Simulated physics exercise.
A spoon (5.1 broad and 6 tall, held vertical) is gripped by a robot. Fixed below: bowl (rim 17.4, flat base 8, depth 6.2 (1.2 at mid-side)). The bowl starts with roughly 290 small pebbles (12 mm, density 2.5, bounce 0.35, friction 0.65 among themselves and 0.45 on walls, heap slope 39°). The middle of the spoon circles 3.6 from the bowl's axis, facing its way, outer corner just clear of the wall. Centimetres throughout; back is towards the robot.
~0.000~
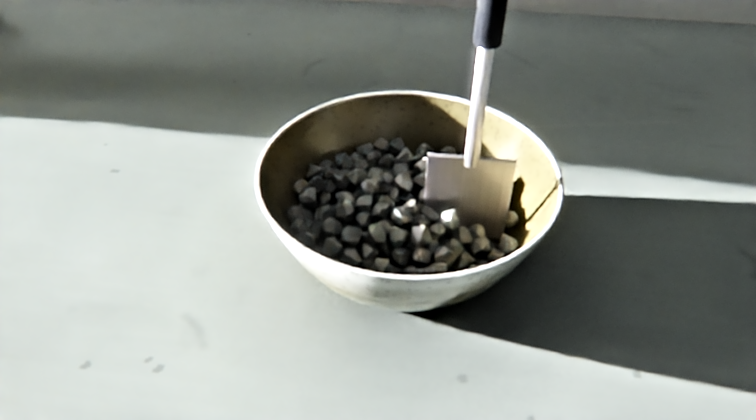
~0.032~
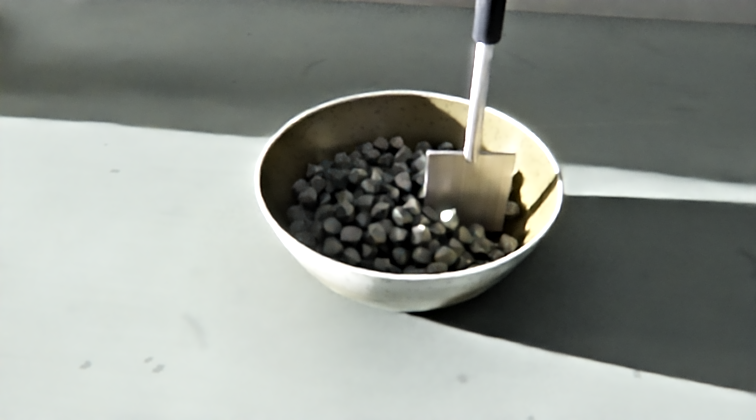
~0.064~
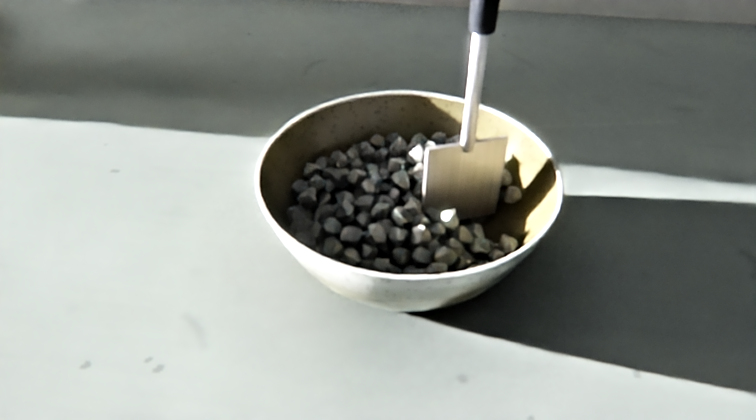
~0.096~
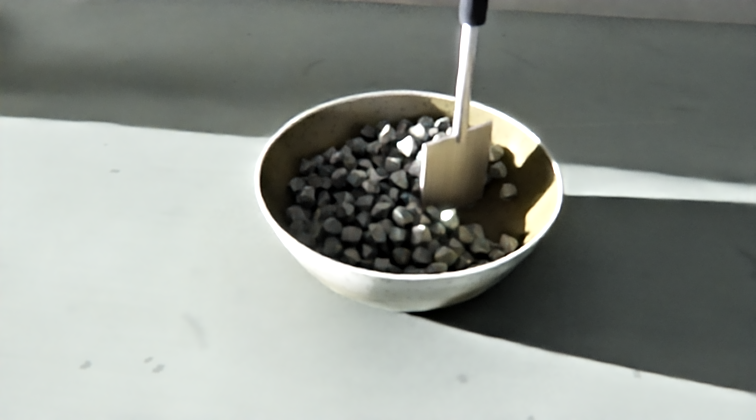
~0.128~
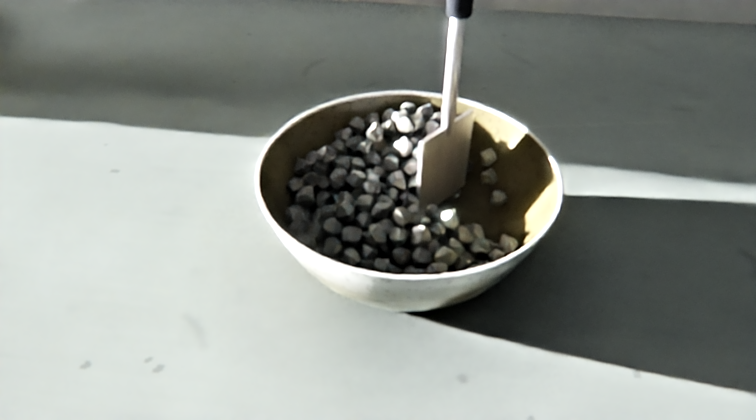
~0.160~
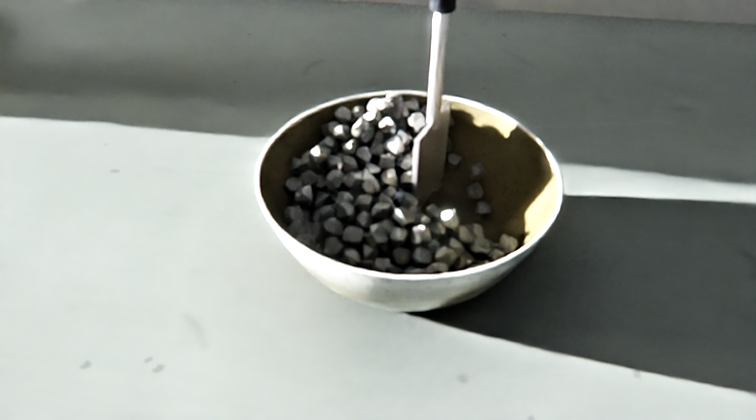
A flat metal spatula turning and sweeping through dark pebbles in a round bowl, pushing them toward the back and left.
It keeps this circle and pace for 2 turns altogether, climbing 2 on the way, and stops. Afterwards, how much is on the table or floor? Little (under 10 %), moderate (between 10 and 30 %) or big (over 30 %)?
Answer: Moderate; between 10 and 30 % of the small pebbles finish on the table or floor.
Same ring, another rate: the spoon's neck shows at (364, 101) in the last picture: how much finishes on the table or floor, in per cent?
Some 45 per cent.
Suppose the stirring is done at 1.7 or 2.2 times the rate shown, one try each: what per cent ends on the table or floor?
Some 40 and 50 per cent.
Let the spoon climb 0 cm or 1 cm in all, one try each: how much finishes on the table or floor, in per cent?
Some 35 and 25 per cent.
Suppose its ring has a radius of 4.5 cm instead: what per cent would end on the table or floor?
It would be near 20 per cent.
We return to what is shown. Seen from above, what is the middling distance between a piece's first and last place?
About 9 cm.
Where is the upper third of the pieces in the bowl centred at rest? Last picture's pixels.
Around (438, 215).
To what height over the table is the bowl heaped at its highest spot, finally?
Some 6.5 cm.
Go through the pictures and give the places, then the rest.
The first picture shows the spoon neck at (475, 136), 0° round; upper third of the load around (383, 201), from x 295 to 510, top at y 145; 290 in the bowl.
The second picture shows the spoon neck at (475, 131), 7° round; upper third of the load around (385, 197), from x 295 to 510, top at y 145.
The third picture shows the spoon neck at (471, 121), 22° round; upper third of the load around (394, 185), from x 295 to 510, top at y 140.
The fourth picture shows the spoon neck at (462, 111), 38° round; upper third of the load around (388, 172), from x 295 to 505, top at y 125.
The fifth picture shows the spoon neck at (450, 104), 54° round; upper third of the load around (385, 165), from x 295 to 505, top at y 110.
The sixth picture shows the spoon neck at (435, 98), 71° round; upper third of the load around (377, 158), from x 295 to 505, top at y 100; 290 in the bowl.
After 0.67 s, 326° round, highest piece 8 above the table; 247 in the bowl, 37 on the table or floor, 6 in flight or on the tool.
After 1.17 s, 222° round, highest piece 9 above the table; 227 in the bowl, 63 on the table or floor.
After 1.63 s, 0° round, highest piece 7 above the table; 225 in the bowl, 65 on the table or floor.
After 2.33 s, 0° round, highest piece 7 above the table; 225 in the bowl, 65 on the table or floor.
In the end, 225 in the bowl, 65 on the table or floor. That is 22 % on the table or floor.
